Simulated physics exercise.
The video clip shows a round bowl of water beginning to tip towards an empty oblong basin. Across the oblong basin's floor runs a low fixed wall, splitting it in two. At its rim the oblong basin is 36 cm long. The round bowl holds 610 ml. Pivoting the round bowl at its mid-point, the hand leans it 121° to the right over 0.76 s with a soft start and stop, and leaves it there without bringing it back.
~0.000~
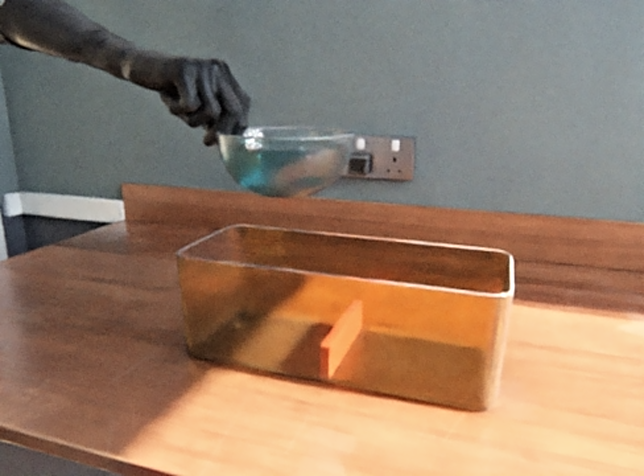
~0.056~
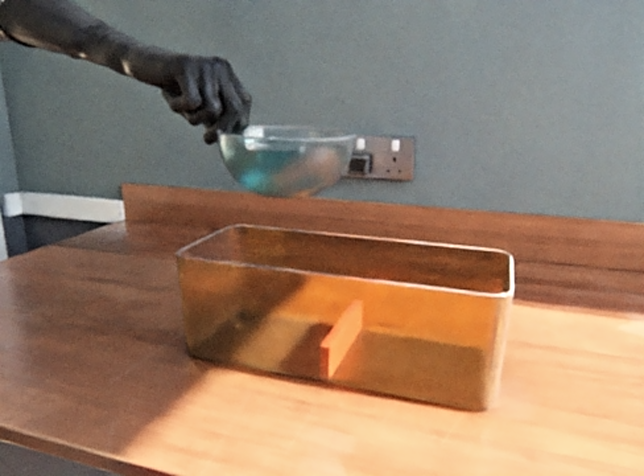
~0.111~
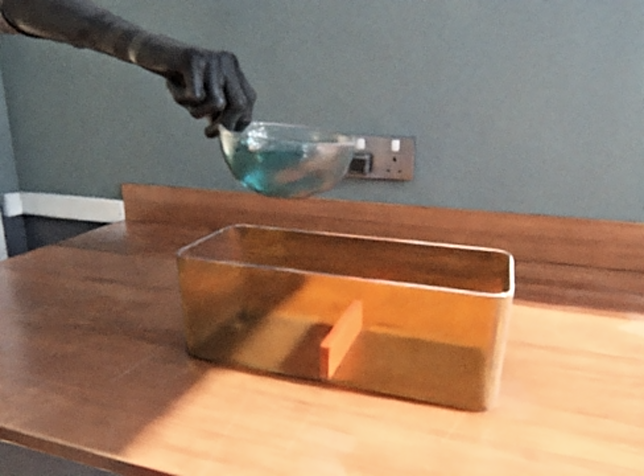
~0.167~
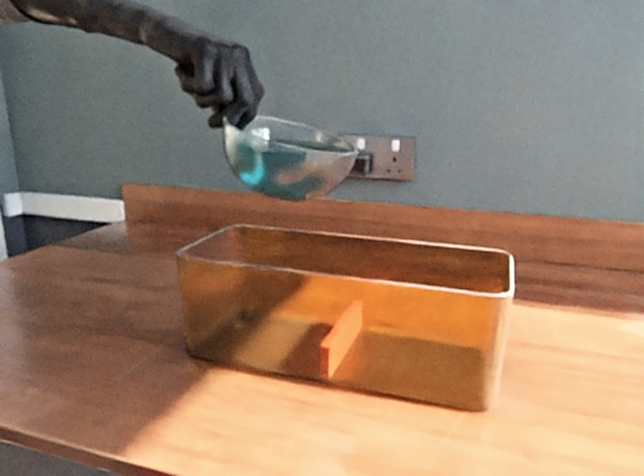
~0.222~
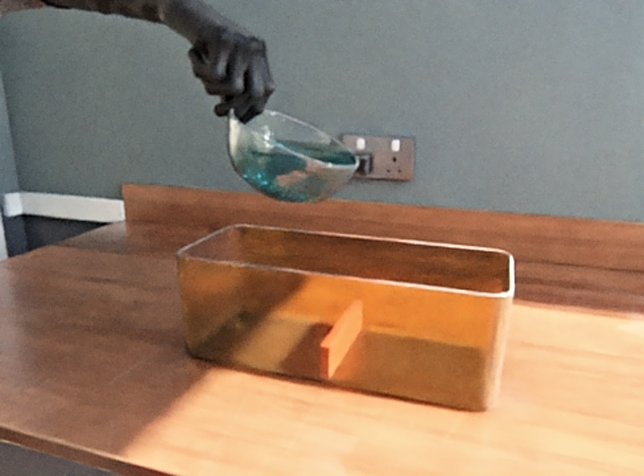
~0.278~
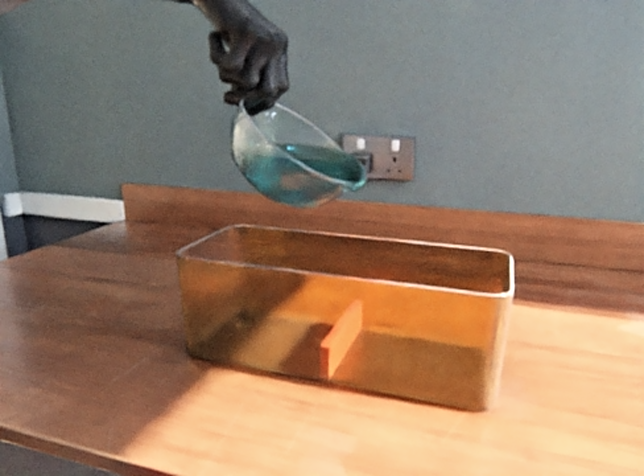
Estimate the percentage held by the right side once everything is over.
I would say 80 per cent.
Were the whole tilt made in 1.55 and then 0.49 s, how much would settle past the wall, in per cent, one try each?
90 per cent first, 70 per cent second.
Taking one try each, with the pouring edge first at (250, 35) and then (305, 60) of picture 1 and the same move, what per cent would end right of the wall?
Around 10 per cent first, around 65 per cent next.
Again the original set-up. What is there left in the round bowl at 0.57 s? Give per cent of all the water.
Close to 5 percent of the liquid remains at that time.
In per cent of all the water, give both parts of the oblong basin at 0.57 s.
About 6 % left, 76 % right.
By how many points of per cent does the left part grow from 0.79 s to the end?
That works out to roughly 1 per cent of the whole.
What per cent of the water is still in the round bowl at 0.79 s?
Share remaining: Approx. 0 %.
Then, 0.57 s in, the tilt is 104° and 5 per cent is still to pour, 6 is left of the wall and 77 right of it.
Then, 0.79 s in, the tilt is 121° and 0 per cent is still to pour, 18 is left of the wall and 81 right of it.
Then, 1.01 s in, the tilt is 121° and 0 per cent is still to pour, 19 is left of the wall and 80 right of it.
Then, 1.26 s in, the tilt is 121° and 0 per cent is still to pour, 19 is left of the wall and 80 right of it.
Finally, 19 per cent lies left of the wall, 80 right of it and 1 outside.
